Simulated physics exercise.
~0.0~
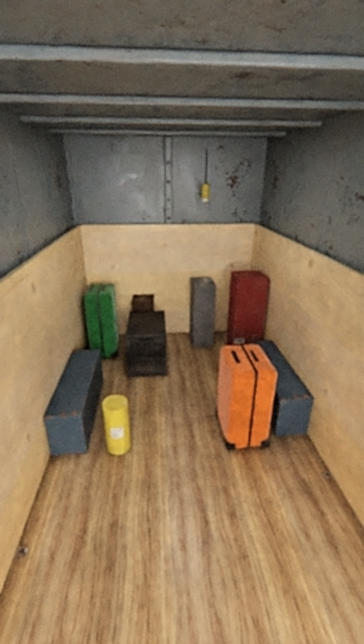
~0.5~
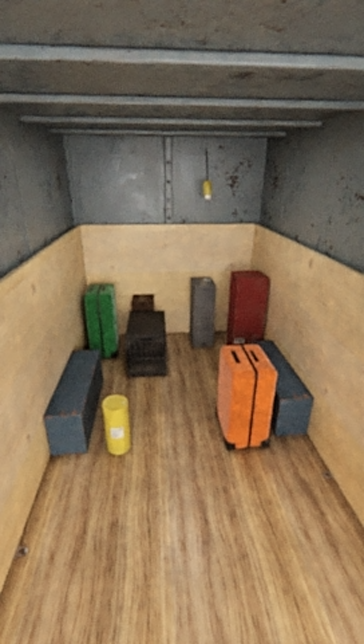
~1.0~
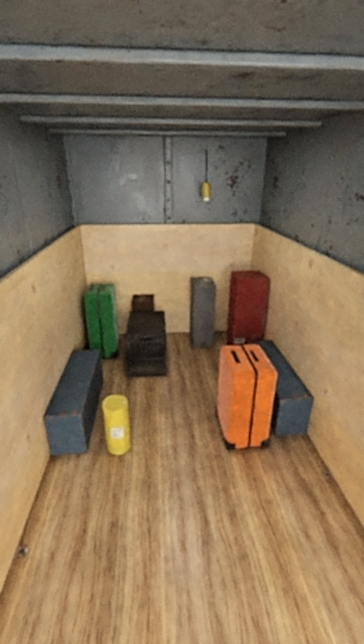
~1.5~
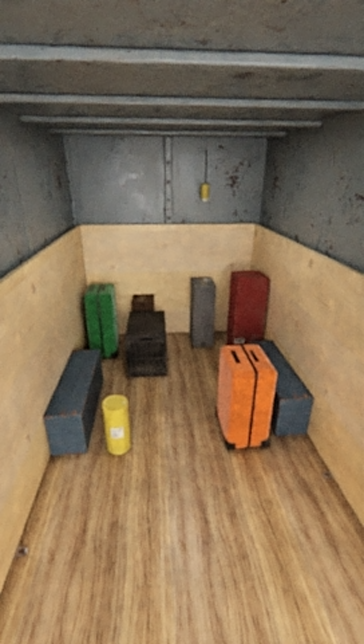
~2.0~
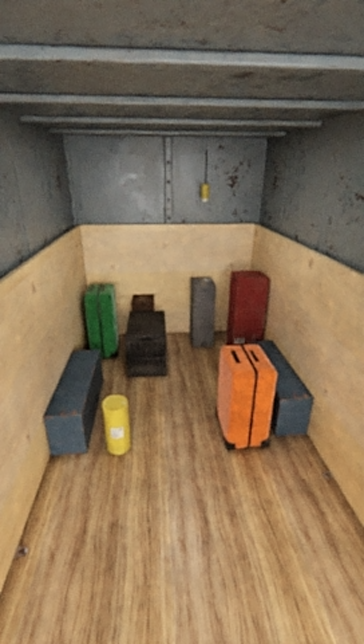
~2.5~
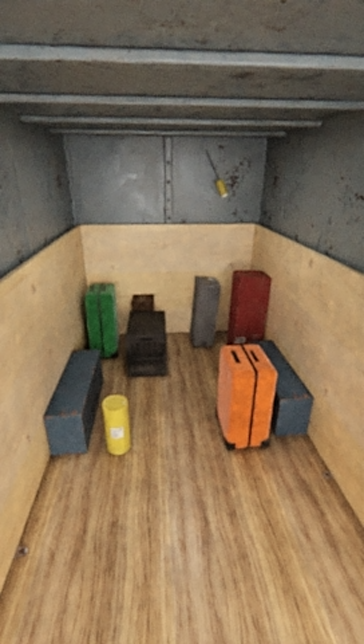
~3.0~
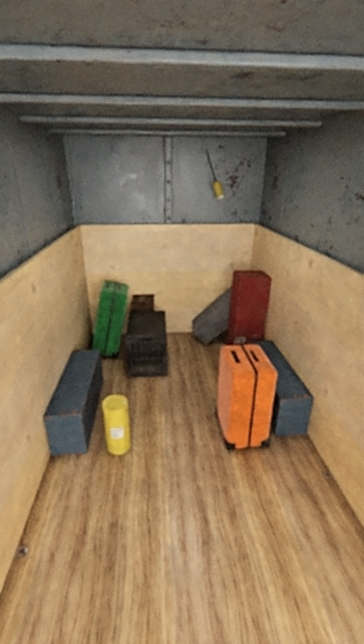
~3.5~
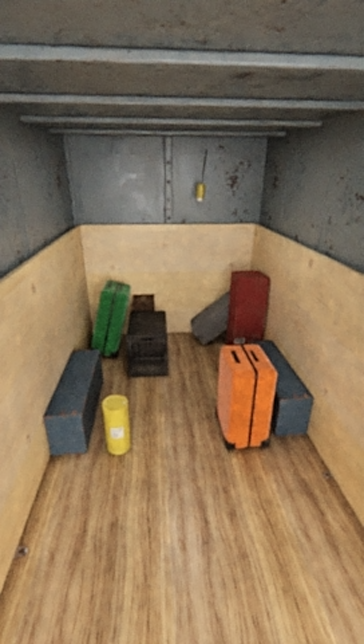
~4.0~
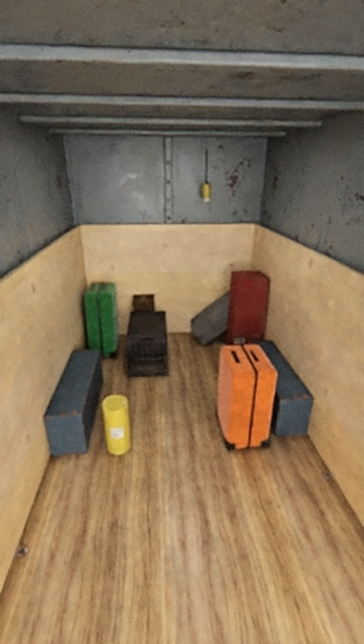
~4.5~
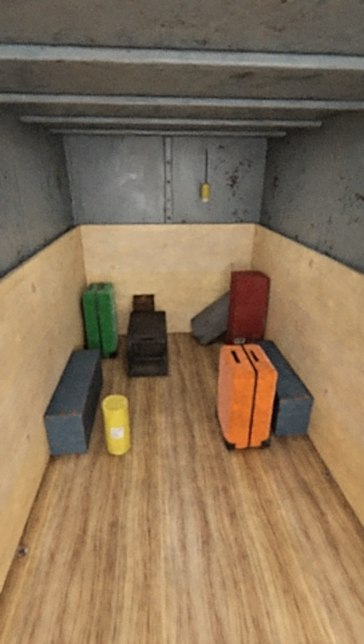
In a van's load bay, a grey box tips right and stays leaning while a green case tilts and rights itself.
